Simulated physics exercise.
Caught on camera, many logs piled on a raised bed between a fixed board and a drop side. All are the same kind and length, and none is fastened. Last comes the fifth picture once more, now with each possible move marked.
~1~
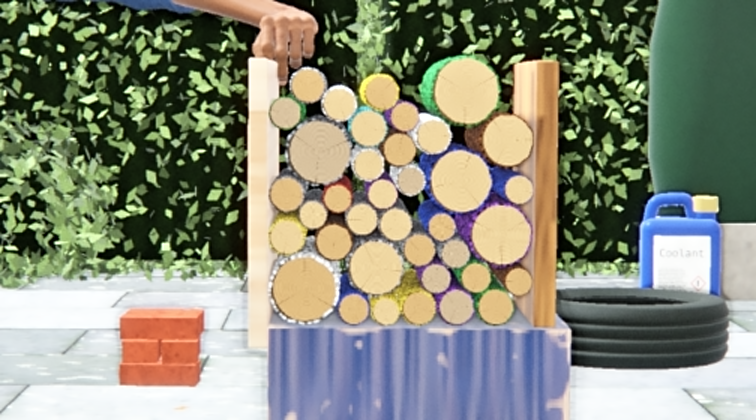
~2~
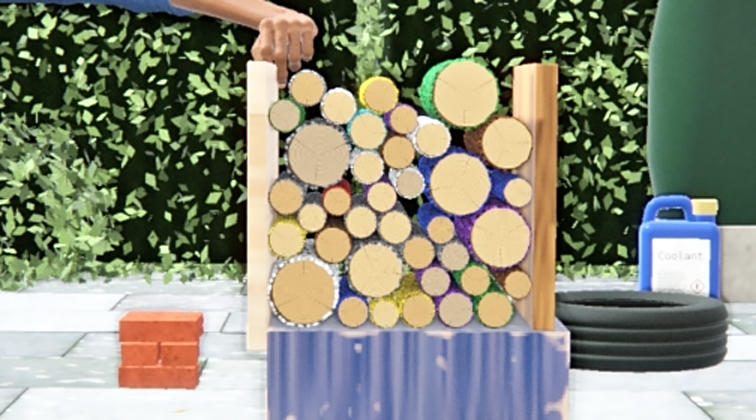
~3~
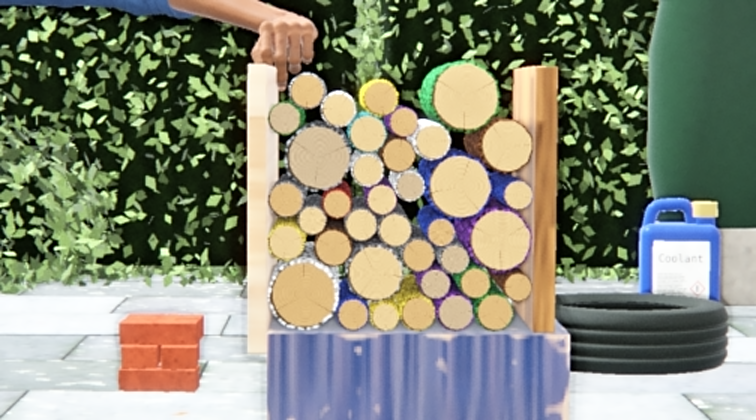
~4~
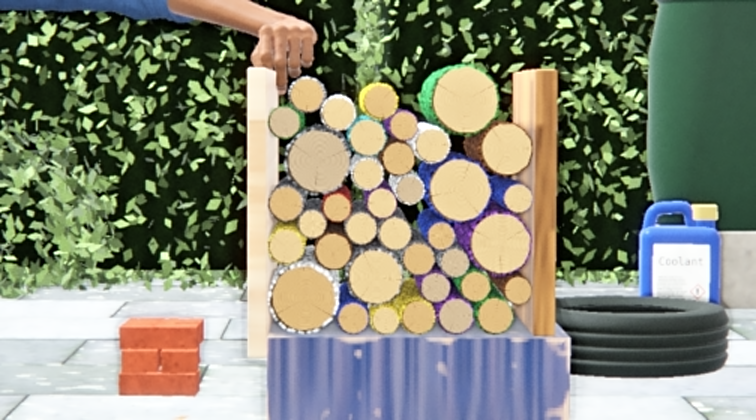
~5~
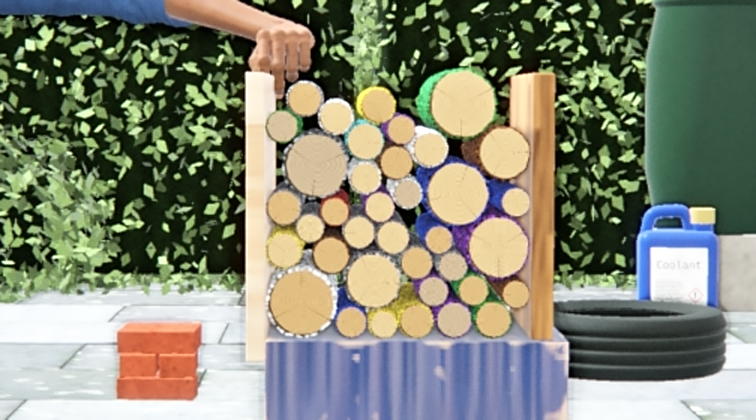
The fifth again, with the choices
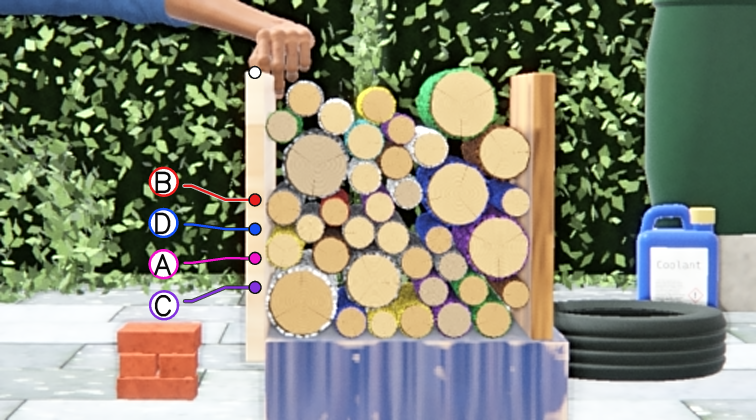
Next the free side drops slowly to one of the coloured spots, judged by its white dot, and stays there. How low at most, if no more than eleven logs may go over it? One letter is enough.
A is the limit.
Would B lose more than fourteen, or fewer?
It loses fewer than fourteen.
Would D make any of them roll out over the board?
Yes, at D.
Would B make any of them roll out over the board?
Yes.
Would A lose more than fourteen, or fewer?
It loses fewer than fourteen.
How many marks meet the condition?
Three of the four.
On the marked copy, A at (255, 258); B at (255, 200); C at (255, 287); D at (255, 229); the white dot at (255, 73).
With A. Early on, top of the board (264, 152).
Further on, top of the board (264, 242).
At the end, top of the board (264, 258), about five out over the board.
As for the rest, B two out over the board; C twelve out over the board; D two out over the board.
